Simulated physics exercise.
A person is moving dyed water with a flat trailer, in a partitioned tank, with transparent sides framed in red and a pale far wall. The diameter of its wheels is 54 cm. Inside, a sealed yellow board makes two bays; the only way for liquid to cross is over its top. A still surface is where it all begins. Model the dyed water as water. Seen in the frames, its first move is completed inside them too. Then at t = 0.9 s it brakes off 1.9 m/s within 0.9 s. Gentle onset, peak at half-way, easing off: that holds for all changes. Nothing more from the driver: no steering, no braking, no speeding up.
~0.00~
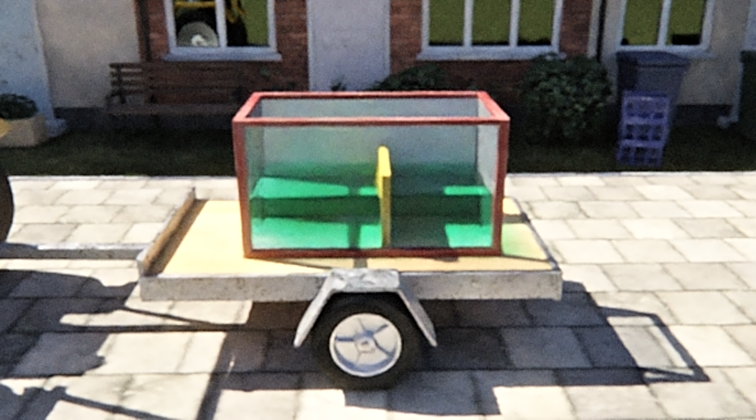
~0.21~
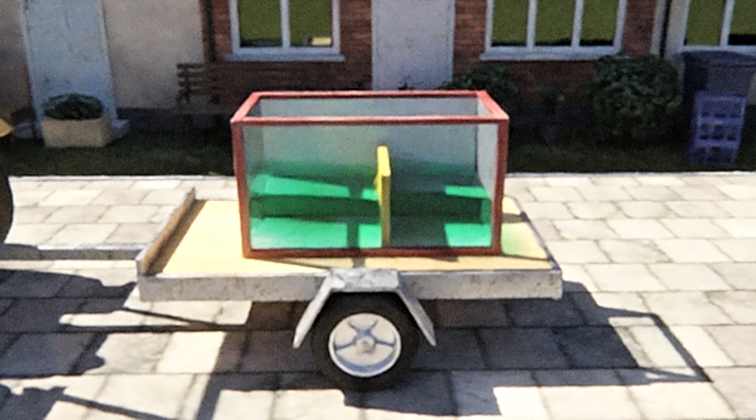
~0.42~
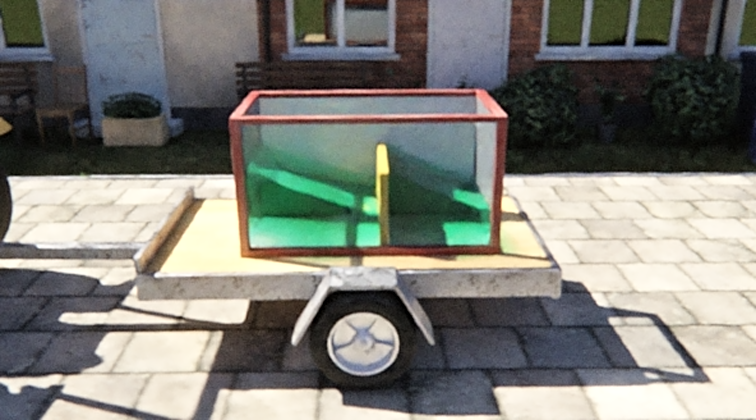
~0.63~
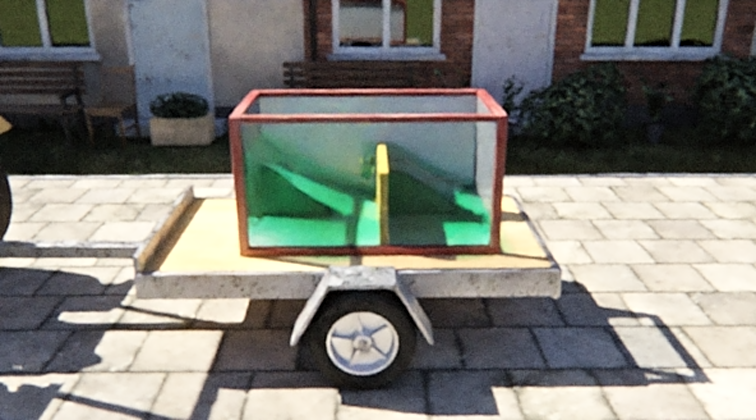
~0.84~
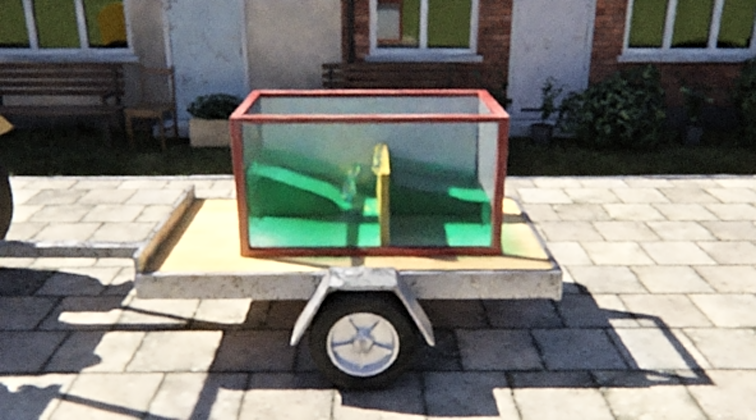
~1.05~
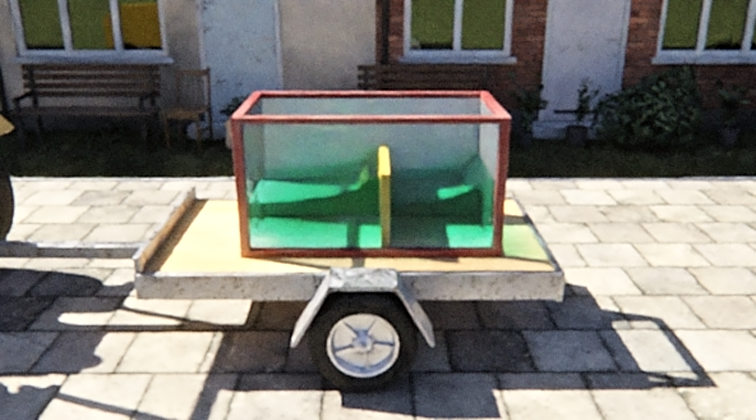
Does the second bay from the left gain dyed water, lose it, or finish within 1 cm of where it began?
In that bay the level finishes as it started.
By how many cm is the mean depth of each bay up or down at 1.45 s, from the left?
In cm: 0, 1 down.
After 1.45 s left to right it is 30, 29 cm deep.
After 1.85 s left to right it is 32, 28 cm deep.
After 2.35 s left to right it is 30, 28 cm deep.
After 4.78 s left to right it is 30, 30 cm deep.
